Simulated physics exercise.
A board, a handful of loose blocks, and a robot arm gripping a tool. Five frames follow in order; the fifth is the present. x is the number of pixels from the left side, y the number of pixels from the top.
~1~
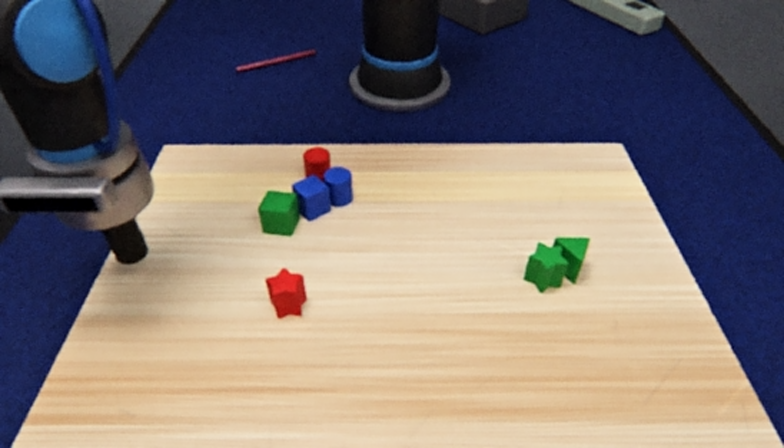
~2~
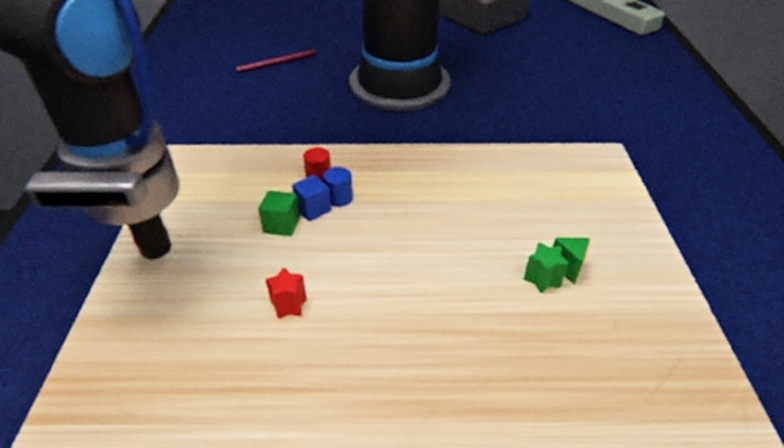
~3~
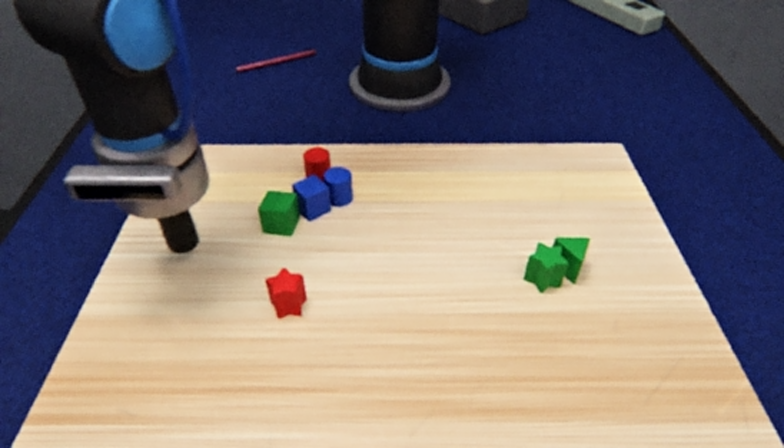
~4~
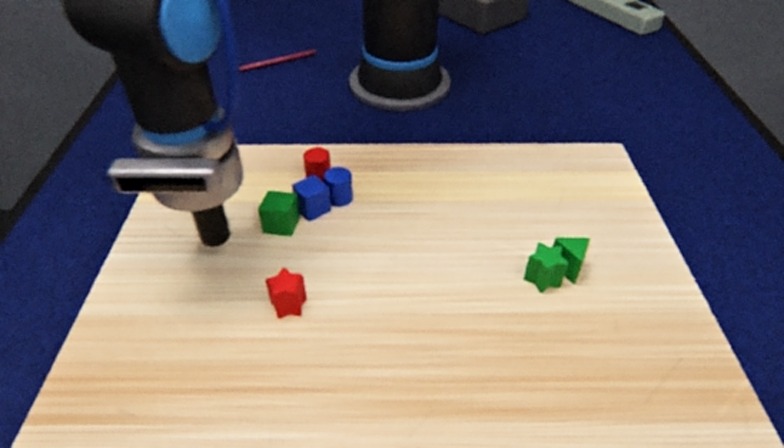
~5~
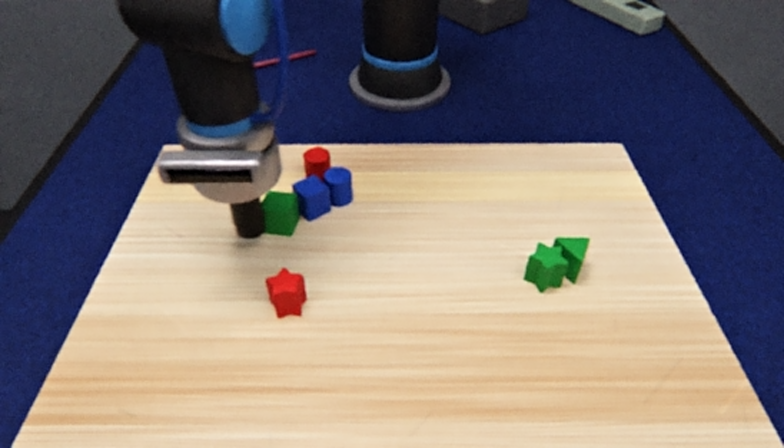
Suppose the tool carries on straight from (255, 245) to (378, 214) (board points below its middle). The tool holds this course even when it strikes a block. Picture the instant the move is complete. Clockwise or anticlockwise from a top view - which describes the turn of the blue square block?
Bird's-eye view: Clockwise.
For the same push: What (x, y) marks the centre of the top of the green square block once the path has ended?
Most likely (292, 190).
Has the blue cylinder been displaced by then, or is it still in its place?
That block ends up displaced.
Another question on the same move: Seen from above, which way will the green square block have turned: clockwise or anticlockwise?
It is turned anticlockwise.
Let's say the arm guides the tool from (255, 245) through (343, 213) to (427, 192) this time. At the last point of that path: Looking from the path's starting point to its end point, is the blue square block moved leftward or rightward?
Well, taking the path from its start to its end as straight ahead, the blue square block moves to the left.
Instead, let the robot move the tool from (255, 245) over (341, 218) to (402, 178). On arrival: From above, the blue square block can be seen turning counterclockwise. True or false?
Answer: False.
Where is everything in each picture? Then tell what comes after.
Tool's lower end (133, 254); green square block (277, 200); blue square block (310, 185); red cylinder (316, 154); blue cylinder (338, 174), in the first frame.
Tool (156, 250); blocks still, in the second frame.
Tool (184, 244); blocks still, in the third frame.
Tool (216, 237); blocks still, in the fourth frame.
Tool (252, 230); green square block (277, 200); blue square block (310, 185); red cylinder (316, 154); blue cylinder (338, 174), in the fifth frame.
What follows on the original path. One third of the way, tool (295, 219); green square block (292, 190), turned 25° anticlockwise; blue square block (319, 178), turned 25° clockwise; blue cylinder (346, 171).
Two thirds of the way, tool (338, 209); green square block (292, 190), turned 30° anticlockwise; blue square block (319, 177), turned 20° clockwise; blue cylinder (346, 171).
At the end, tool (377, 199); green square block (292, 190), turned 30° anticlockwise; blue square block (319, 177), turned 20° clockwise; red cylinder still; blue cylinder (346, 171).
